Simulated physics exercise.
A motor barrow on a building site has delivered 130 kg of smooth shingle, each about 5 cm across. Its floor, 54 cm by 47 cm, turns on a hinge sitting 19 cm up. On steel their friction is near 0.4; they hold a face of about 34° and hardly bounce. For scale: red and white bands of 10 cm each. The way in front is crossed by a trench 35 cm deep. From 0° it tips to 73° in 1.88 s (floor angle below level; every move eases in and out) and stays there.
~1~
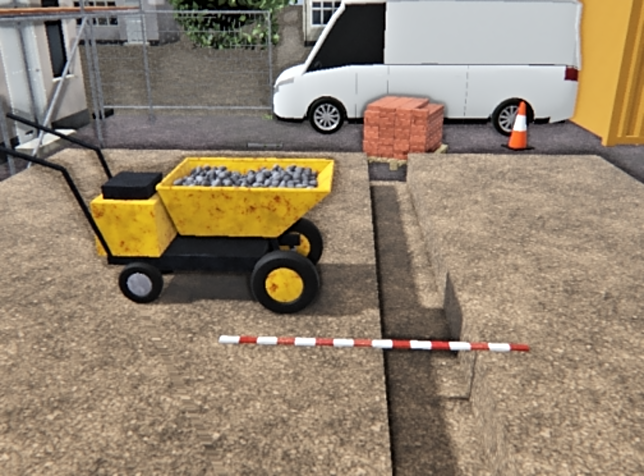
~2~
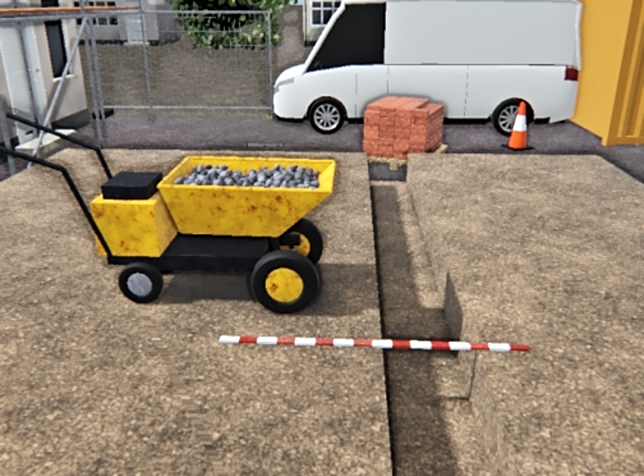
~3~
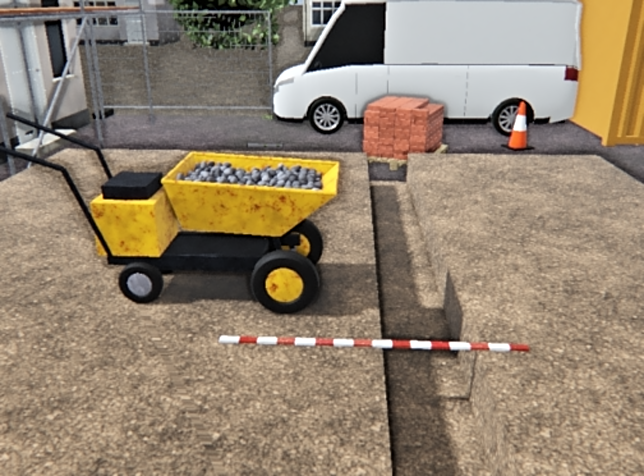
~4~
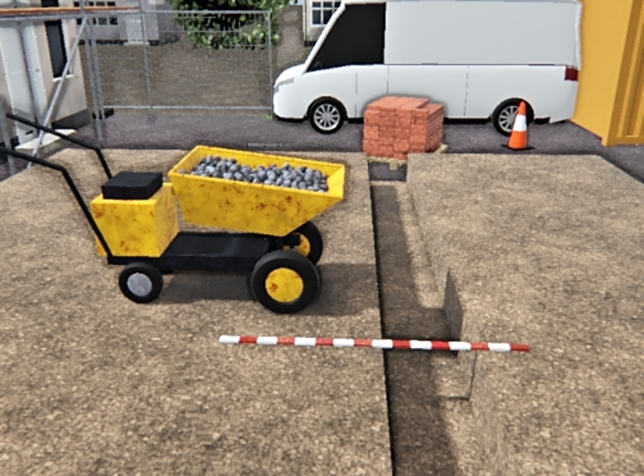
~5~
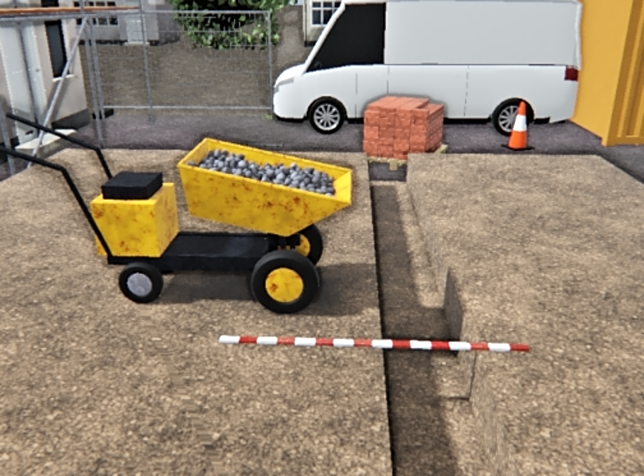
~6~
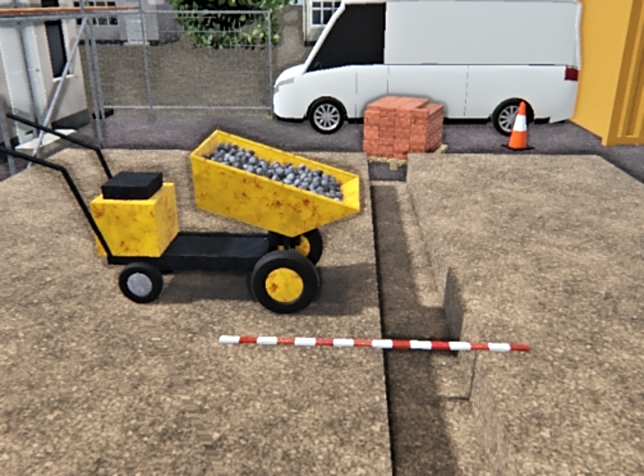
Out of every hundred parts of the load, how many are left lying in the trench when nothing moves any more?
Around 100 in every hundred.
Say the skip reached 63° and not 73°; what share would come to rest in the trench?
In that case near 100 per cent.
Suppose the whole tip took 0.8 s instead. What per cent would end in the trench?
Close to 100 per cent then.
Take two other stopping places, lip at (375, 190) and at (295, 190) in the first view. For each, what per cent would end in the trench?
I'd say some 55 per cent and some 100 per cent.
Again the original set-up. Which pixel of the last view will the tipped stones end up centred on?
In the last view, about (424, 334).
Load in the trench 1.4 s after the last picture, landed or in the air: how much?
85 per cent, give or take.
Then, 0.8 s after the last picture the floor is at 62°, 93 % in the skip, 7 % in the trench; the foremost stones are at (419, 275).
Then, 1.4 s after the last picture the floor is at 73°, 15 % in the skip, 85 % in the trench; the foremost stones are at (456, 317).
Then, 1.7 s after the last picture the floor is at 73°, 1 % in the skip, 99 % in the trench; the foremost stones are at (460, 322).
Then, 3.7 s after the last picture the floor is at 73°, 0 % in the skip, 100 % in the trench; the foremost stones are at (460, 318).
